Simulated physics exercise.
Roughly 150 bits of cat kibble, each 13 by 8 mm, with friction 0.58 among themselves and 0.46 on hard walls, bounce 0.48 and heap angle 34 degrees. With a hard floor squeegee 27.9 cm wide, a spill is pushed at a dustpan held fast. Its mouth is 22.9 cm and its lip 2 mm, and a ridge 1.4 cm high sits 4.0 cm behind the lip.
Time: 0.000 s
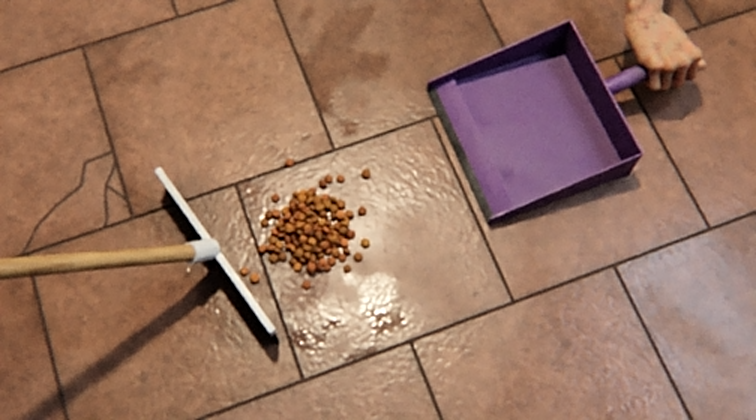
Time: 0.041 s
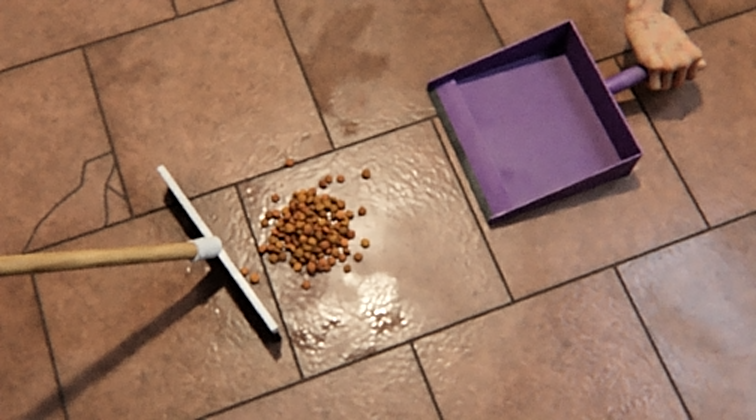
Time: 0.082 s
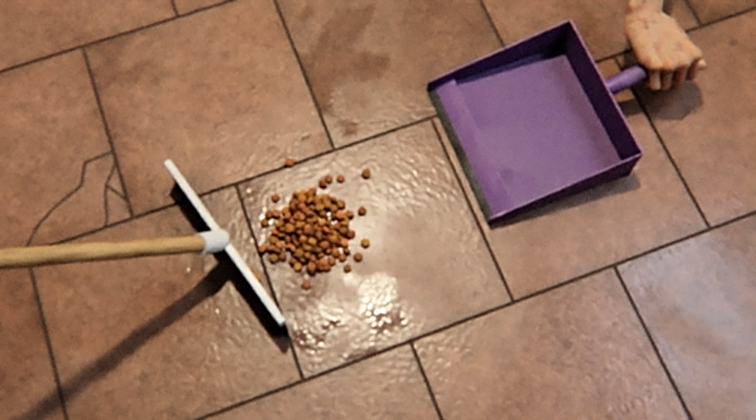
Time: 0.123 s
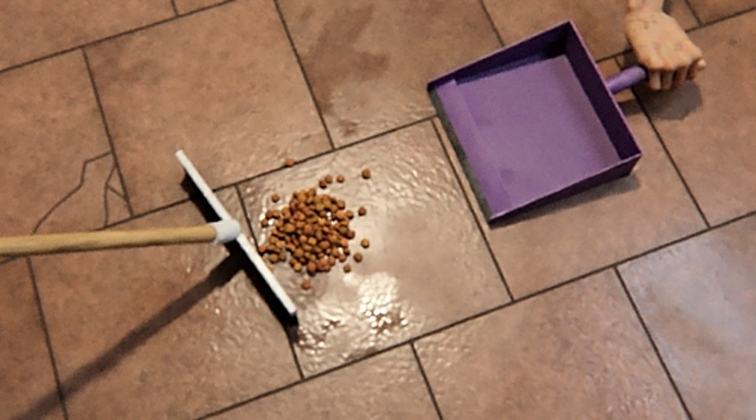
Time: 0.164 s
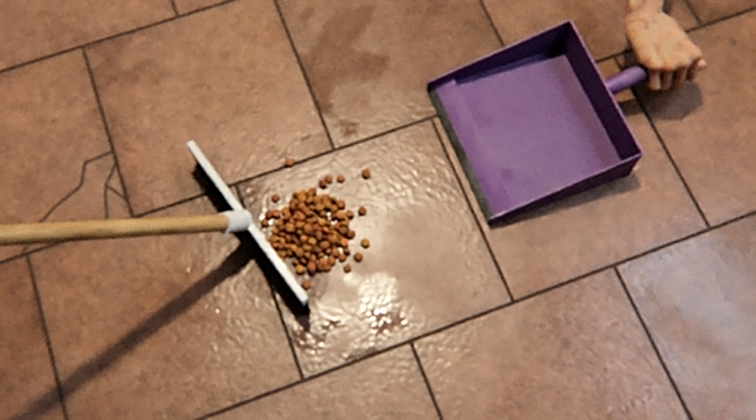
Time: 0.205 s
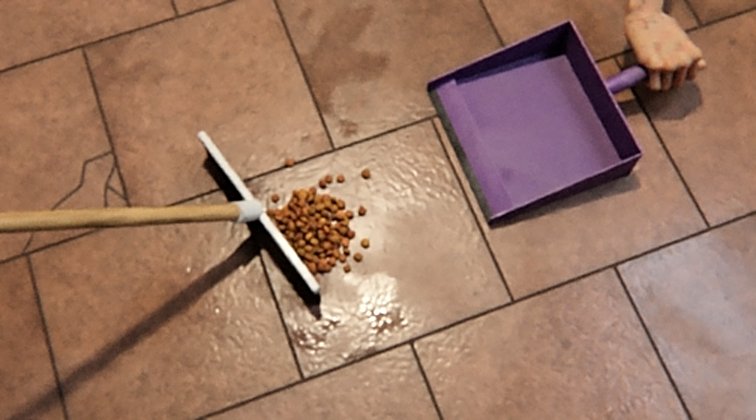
A white squeegee blade on a wooden handle slides a short way right across wet brown tiles, reaching a pile of kibble and pressing its near edge together, while a hand holds a purple dustpan still at upper right.
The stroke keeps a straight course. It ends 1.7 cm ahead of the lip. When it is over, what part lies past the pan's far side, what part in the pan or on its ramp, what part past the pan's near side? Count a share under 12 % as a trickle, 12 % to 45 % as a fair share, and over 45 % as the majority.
Far side: A fair share. Pan: A fair share. Near side: A trickle.
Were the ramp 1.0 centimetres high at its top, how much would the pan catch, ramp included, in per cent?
Estimate with the new ramp: Some 20 in a hundred.
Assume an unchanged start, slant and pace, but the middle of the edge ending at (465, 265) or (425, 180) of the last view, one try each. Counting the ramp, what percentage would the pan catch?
Close to 0 and 5 in a hundred, in that order.
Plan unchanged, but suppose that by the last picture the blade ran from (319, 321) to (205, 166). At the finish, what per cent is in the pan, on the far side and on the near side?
Split: Pan = 0, far = 0, near = 10.
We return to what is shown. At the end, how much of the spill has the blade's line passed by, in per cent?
Some 10 percent, give or take.
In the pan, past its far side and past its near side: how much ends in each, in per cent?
In per cent - far side 20, pan 15, near side 5.
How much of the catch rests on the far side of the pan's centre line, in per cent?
80 per cent.
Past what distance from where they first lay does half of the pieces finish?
I'd say near 24 cm.
Then, at 0.47 s, middle of the blade 18 cm from the lip; 0 % over the lip, far side 0 %, near side 0 %.
Then, at 0.64 s, middle of the blade 10 cm from the lip; 0 % over the lip, far side 5 %, near side 5 %.
After 0.94 s, middle of the blade 5 cm from the lip; 15 % over the lip, far side 20 %, near side 5 %.
At rest (1.5 s), far side 20 %, pan 15 %, near side 5 %, in front of the lip or behind the blade 60 %.
